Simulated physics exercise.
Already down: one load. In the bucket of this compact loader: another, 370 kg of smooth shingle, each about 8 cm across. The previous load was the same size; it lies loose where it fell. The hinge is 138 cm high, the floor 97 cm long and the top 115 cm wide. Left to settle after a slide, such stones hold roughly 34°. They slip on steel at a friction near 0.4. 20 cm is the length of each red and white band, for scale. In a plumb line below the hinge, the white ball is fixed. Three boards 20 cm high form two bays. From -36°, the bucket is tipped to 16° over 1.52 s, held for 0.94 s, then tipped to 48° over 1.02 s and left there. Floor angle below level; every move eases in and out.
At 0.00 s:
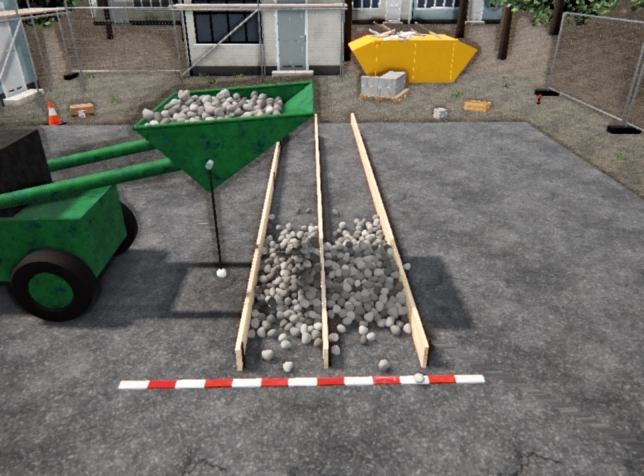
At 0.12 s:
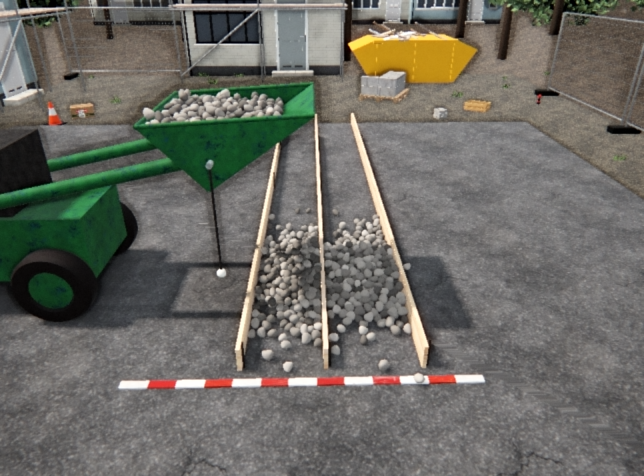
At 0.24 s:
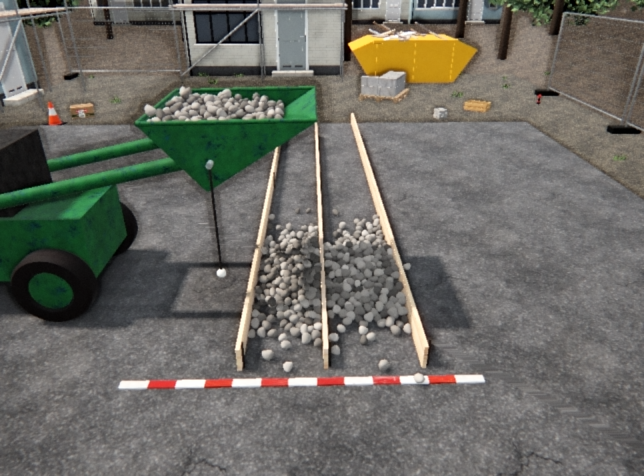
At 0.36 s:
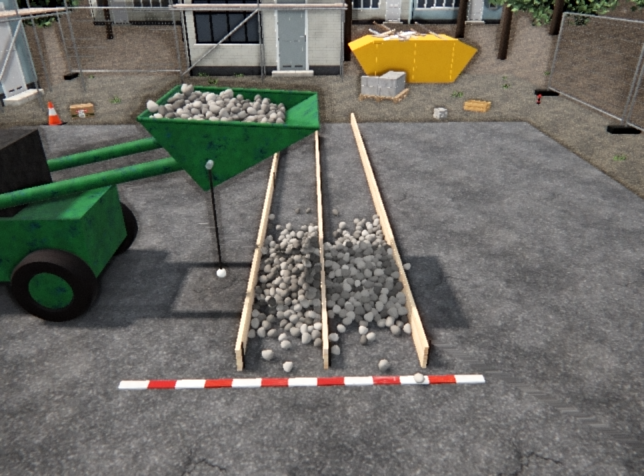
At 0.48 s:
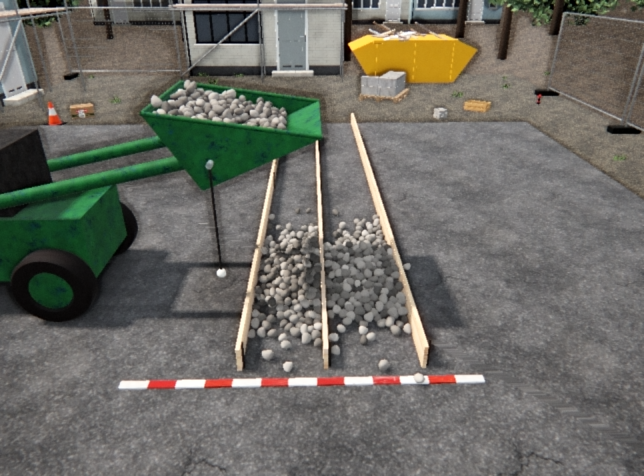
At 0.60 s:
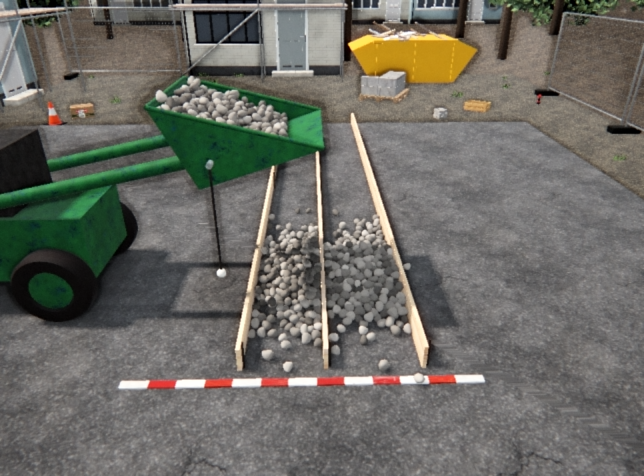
Green loader bucket full of grey stones slowly tilting its front edge downward beside loose stones lying between three wooden boards.
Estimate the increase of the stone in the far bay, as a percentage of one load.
Roughly 80 per cent of one load.
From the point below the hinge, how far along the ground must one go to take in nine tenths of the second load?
It comes to around 140 centimetres.
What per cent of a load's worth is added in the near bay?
I'd estimate some 20 per cent.
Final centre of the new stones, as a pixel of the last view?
Centre: Approx. (348, 264).
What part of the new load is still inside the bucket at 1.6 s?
It holds some 95 percent.
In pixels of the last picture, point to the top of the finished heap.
About (347, 249).
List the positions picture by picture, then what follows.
The first picture shows lip at (314, 114), floor tilted -36°, highest stones at (213, 99). The earlier load is highest near (315, 261), 20 cm above ground level, 45 % in the near bay, 54 % in the far bay.
The second picture shows lip at (315, 116), floor tilted -35°, highest stones at (203, 100); the stones move at 0.1 m/s on average.
The third picture shows lip at (317, 120), floor tilted -33°, highest stones at (192, 99); the stones move at 0.1 m/s on average.
In the fourth picture, the bucket is at -29°, its lip at (319, 128); the top of the load is at (182, 97); the stones move at 0.1 m/s on average.
In the fifth picture, the bucket is at -24°, its lip at (322, 137); the top of the load is at (185, 93); the stones move at 0.2 m/s on average.
The sixth picture shows lip at (324, 148), floor tilted -18°, highest stones at (188, 89); the stones move at 0.2 m/s on average.
After 1.1 s the floor is at 8°; in per cent of one load, 100 in the bucket, 45 in the near bay, 54 in the far bay; the foremost stones are at (395, 270).
After 1.6 s the floor is at 16°; in per cent of one load, 93 in the bucket, 49 in the near bay, 58 in the far bay; the foremost stones are at (395, 270).
After 3.9 s the floor is at 48°; in per cent of one load, 0 in the bucket, 64 in the near bay, 134 in the far bay, 2 past the last board; the foremost stones are at (436, 277).
After 6.5 s the floor is at 48°; in per cent of one load, 0 in the bucket, 64 in the near bay, 134 in the far bay, 2 past the last board; the foremost stones are at (436, 277). Net gain in the far bay, 80.
